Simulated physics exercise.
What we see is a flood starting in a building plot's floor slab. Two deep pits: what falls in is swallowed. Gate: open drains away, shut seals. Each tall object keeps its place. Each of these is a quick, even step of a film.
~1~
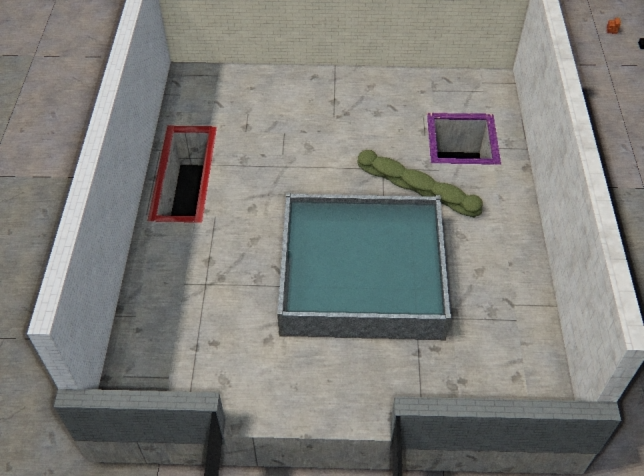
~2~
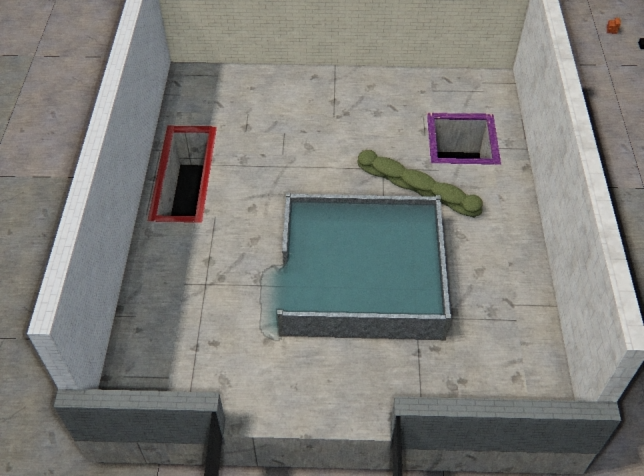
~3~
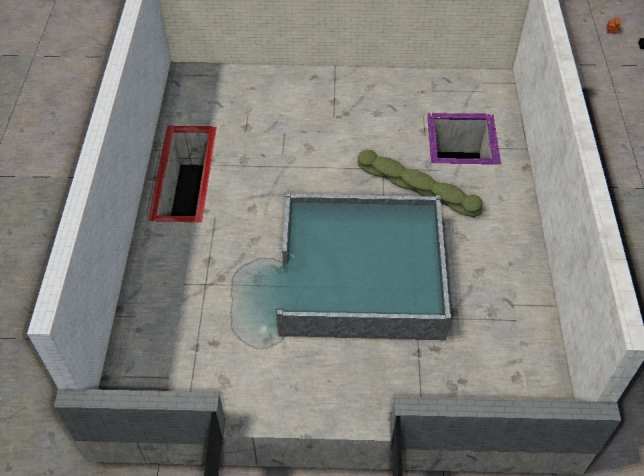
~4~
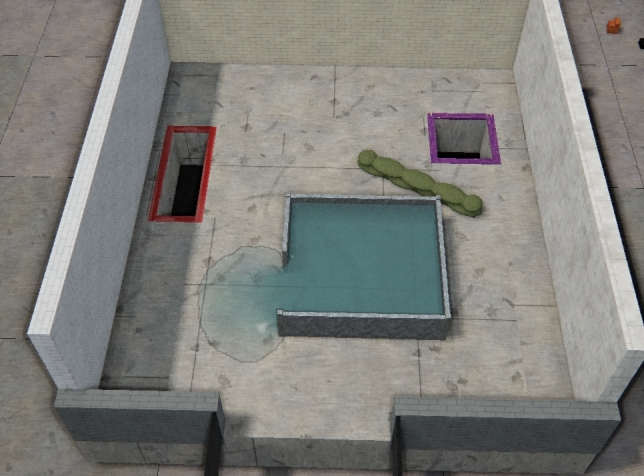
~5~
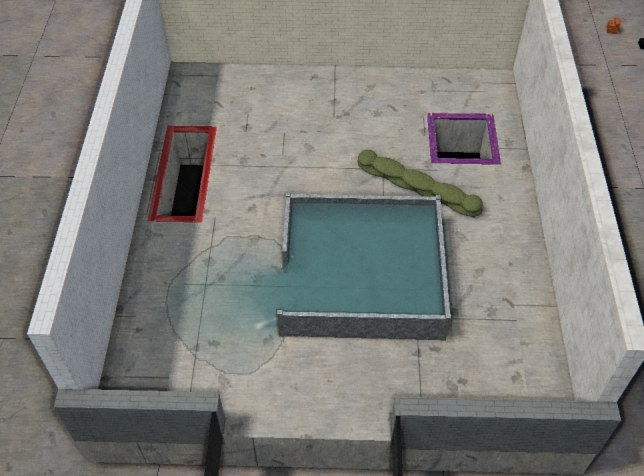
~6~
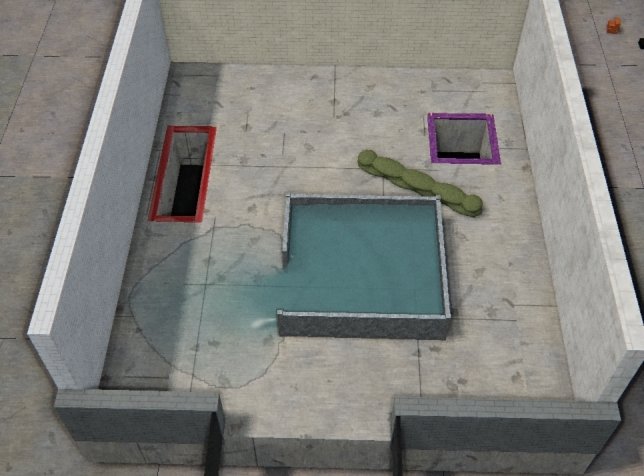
Water pouring from a gap in the left side of a square tank, spreading leftward across a walled concrete floor with two pits.
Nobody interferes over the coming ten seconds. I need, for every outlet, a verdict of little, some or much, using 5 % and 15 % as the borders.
Verdicts: Gate, some; purple pit, little; red pit, much.
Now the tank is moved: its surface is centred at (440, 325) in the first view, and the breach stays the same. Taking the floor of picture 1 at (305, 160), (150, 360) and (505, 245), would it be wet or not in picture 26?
In order: Unflooded, then inundated, then unflooded.
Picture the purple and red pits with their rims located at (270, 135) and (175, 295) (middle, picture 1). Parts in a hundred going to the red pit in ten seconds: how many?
So the red pit ends up with 65 in a hundred.
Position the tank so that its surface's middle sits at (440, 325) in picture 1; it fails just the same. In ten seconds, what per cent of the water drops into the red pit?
Within ten seconds the red pit collects 20 percent of the total.
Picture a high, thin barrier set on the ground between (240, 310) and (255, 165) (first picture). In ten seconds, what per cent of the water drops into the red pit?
Share, red pit - 12 in a hundred.
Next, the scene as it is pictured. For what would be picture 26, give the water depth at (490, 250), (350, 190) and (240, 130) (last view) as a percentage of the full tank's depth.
In that order: 0, 0 and 0 per cent.
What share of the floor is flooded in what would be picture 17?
That works out at 20 %.
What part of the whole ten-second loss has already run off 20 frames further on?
Estimated share: Close to 20 %.
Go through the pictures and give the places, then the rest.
The first frame shows the water tank at (363, 256) is whole and still.
In the second frame, the front is at (274, 270), out from the gap at (286, 297).
In the third frame, the front is at (241, 276), out from the gap at (286, 298).
In the fourth frame, water pours out at (286, 298) and has run to (206, 285).
In the fifth frame, the front is at (177, 284), out from the gap at (286, 298).
In the sixth frame, water pours out at (286, 297) and has run to (137, 294).
A moment on, water covers 15 % of the floor; the gate 0 %, the purple pit 0 %, the red pit 0 %.
Next, water covers 20 % of the floor; the gate 0 %, the purple pit 0 %, the red pit 1 %.
Then, water covers 25 % of the floor; the gate 0 %, the purple pit 0 %, the red pit 7 %.
Later, water covers 40 % of the floor; the gate 4 %, the purple pit 0 %, the red pit 18 %.
In the end, water covers 55 % of the floor; the gate 8 %, the purple pit 0 %, the red pit 28 %.
